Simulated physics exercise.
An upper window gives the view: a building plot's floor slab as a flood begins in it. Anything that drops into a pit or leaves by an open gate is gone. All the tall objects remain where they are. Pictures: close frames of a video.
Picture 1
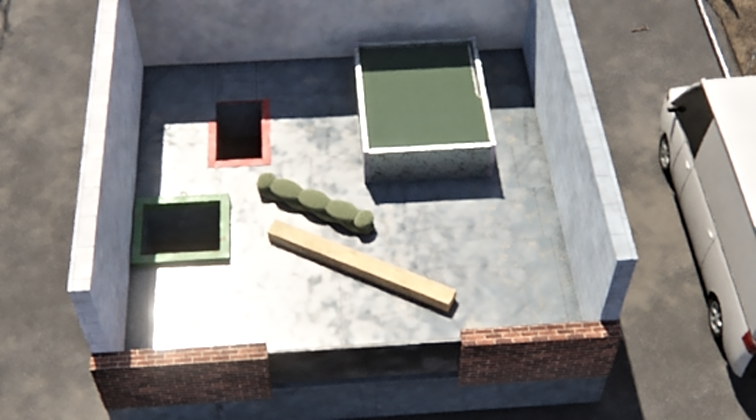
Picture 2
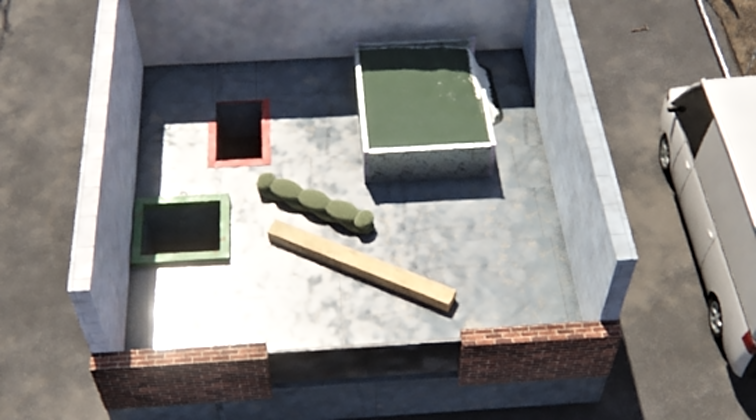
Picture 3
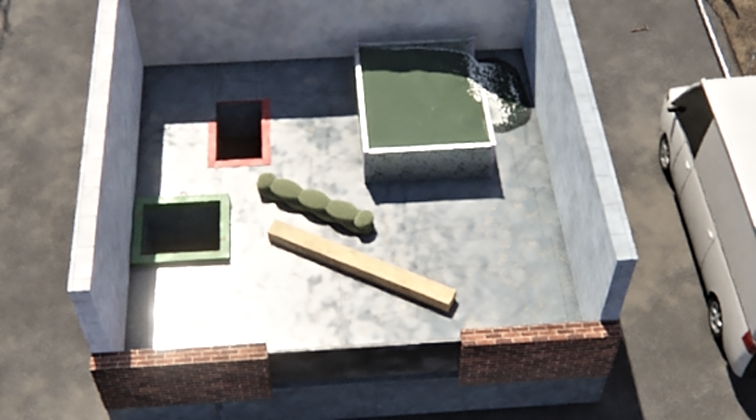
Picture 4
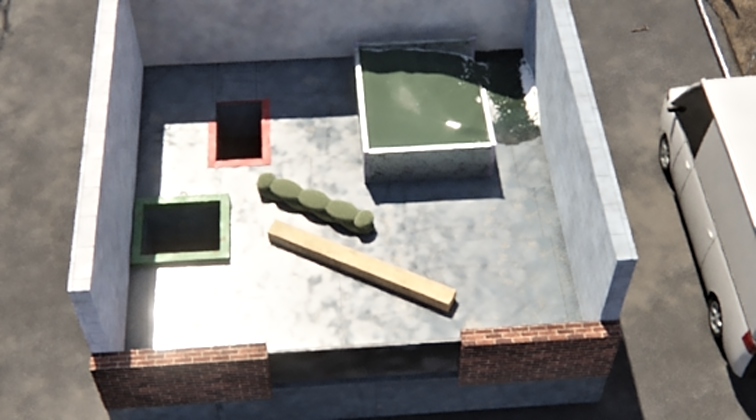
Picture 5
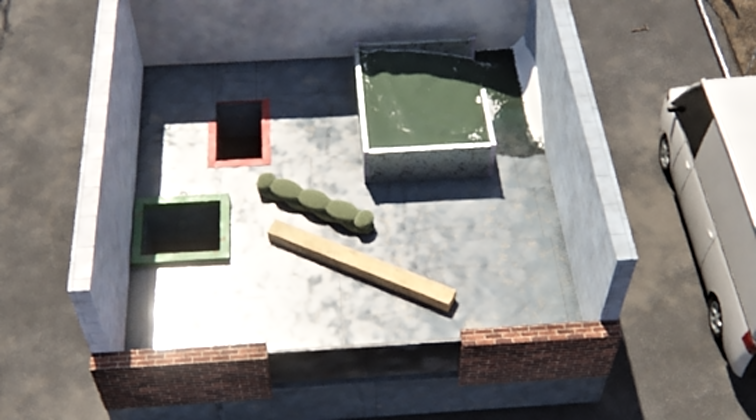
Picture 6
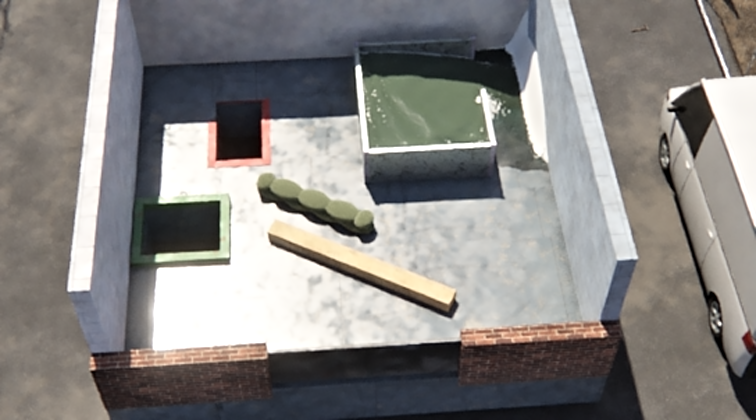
Dark green water fills a pale-walled tank at the upper right of a walled concrete slab, seen from high above. A red-framed opening and a green-framed one sit at left, near a lumpy green hedge-like row and a long tan beam, with brick sections in front and a white van outside. Water pours from the tank's right side, splashes, reaches the right wall and spreads slightly forward, while the view stays still.
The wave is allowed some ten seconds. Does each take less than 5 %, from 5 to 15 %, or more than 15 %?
My prediction: The gate will drain shy of five per cent, the red pit will drain five to fifteen per cent inclusive, the green pit will drain shy of five per cent.
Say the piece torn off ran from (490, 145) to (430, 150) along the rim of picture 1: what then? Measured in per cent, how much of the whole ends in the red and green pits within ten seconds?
Red 2 %, green 2 %.
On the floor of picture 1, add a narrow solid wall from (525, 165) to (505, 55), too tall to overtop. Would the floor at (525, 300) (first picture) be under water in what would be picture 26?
Submerged.
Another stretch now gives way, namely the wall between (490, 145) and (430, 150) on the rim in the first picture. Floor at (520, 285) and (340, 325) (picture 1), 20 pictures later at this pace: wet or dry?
Well, the first place ends up drenched, and the second one drenched.
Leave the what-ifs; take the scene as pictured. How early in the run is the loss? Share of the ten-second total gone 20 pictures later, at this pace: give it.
Roughly 15 percent of it.
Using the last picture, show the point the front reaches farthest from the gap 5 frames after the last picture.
The wet point farthest out is around (560, 252).
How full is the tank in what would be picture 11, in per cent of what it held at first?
Near 70 in a hundred.
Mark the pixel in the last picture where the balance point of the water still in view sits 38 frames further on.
The water's middle lies around (407, 182).
A moment on, water covers 15 % of the floor; the gate 0 %, the red pit 0 %, the green pit 0 %.
Next, water covers 30 % of the floor; the gate 0 %, the red pit 0 %, the green pit 0 %.
Then, water covers 45 % of the floor; the gate 0 %, the red pit 1 %, the green pit 0 %.
Later, water covers 80 % of the floor; the gate 0 %, the red pit 5 %, the green pit 0 %.
In the end, water covers 90 % of the floor; the gate 0 %, the red pit 10 %, the green pit 0 %.
